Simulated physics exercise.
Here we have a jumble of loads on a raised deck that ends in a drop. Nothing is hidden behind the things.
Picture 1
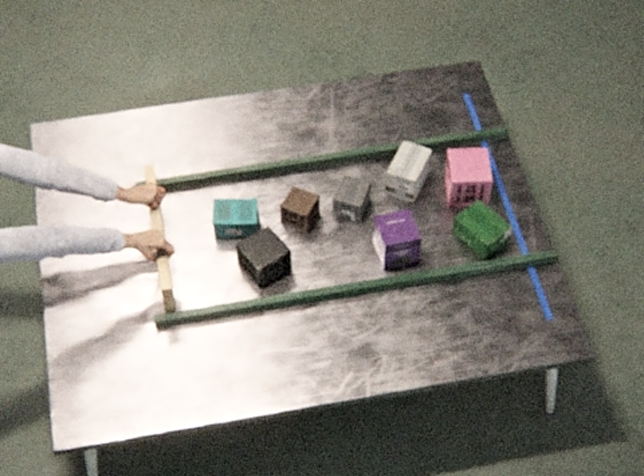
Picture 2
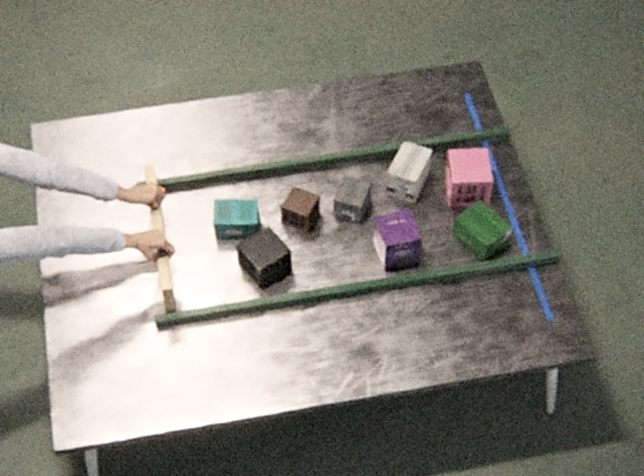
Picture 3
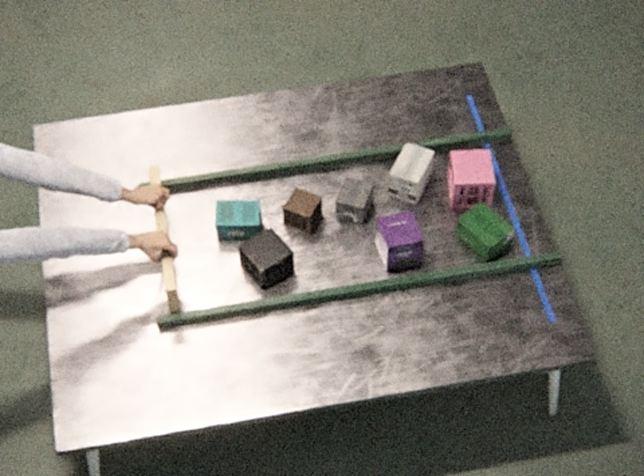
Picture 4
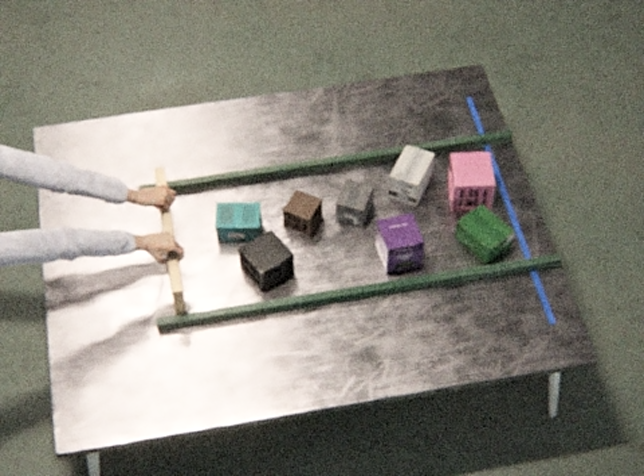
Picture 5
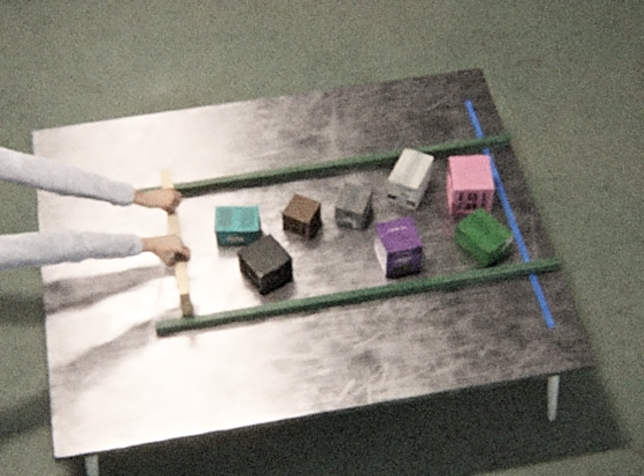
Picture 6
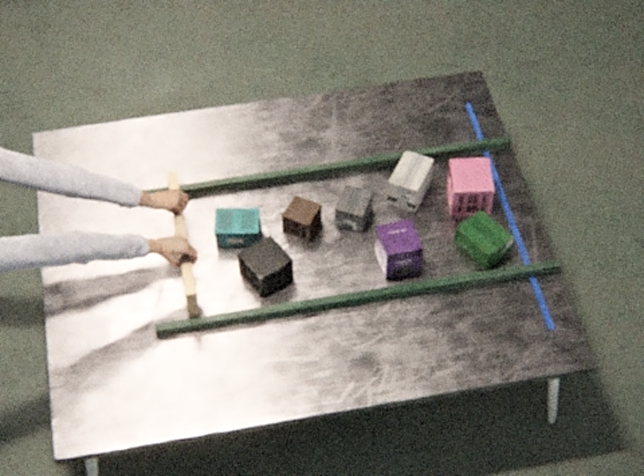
At the start, two hands hold a pale plank between green rails on a table, left of several coloured boxes, with blue tape beyond them on the right. The hands then slide the plank slowly rightward, narrowing the gap to the turquoise and black boxes, while the boxes stay in place.
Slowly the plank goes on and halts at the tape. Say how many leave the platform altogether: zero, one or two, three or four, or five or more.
In the end the number that fall off is five or more.
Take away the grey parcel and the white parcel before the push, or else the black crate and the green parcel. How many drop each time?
It would be 4 and 4.
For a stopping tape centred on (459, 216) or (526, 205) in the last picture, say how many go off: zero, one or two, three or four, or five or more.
For each place: Three or four; 5 or more.
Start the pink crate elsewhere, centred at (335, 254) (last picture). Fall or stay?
It comes down.
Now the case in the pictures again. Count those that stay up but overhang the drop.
It comes to 2.
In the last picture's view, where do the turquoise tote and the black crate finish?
The turquoise tote stops around (522, 182); the black crate around (539, 229).
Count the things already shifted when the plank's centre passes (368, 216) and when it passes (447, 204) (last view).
7 and 8.
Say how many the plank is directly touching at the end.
It touches 2.
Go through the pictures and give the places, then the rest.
Pink crate (468, 177); green parcel (482, 230); white parcel (409, 172); plank (160, 239); tape (505, 198), in the first picture.
Green parcel (482, 231); black crate (264, 257), in the second picture.
White parcel (411, 174); purple box (399, 241), in the third picture.
Pink crate (471, 181); plank (170, 241), in the fourth picture.
Green parcel (483, 238); turquoise tote (237, 226), in the fifth picture.
Pink crate (470, 187); green parcel (484, 240); white parcel (410, 182); plank (183, 244); tape (507, 208), in the sixth picture.
Soon after, none off yet; pink crate at rest near (470, 187); green parcel at rest near (484, 240); white parcel at rest near (410, 182).
Then, none off yet; pink crate moved about its own width near (509, 181); green parcel at rest near (484, 240); white parcel moved about its own width near (469, 162).
Further on, two off so far; pink crate on the ground near (566, 261); green parcel moved about its own width near (553, 235); white parcel falling near (541, 169).
At rest, the number that fall off is five or more; fallen, brown crate, grey parcel, purple box, white parcel, green parcel and pink crate.
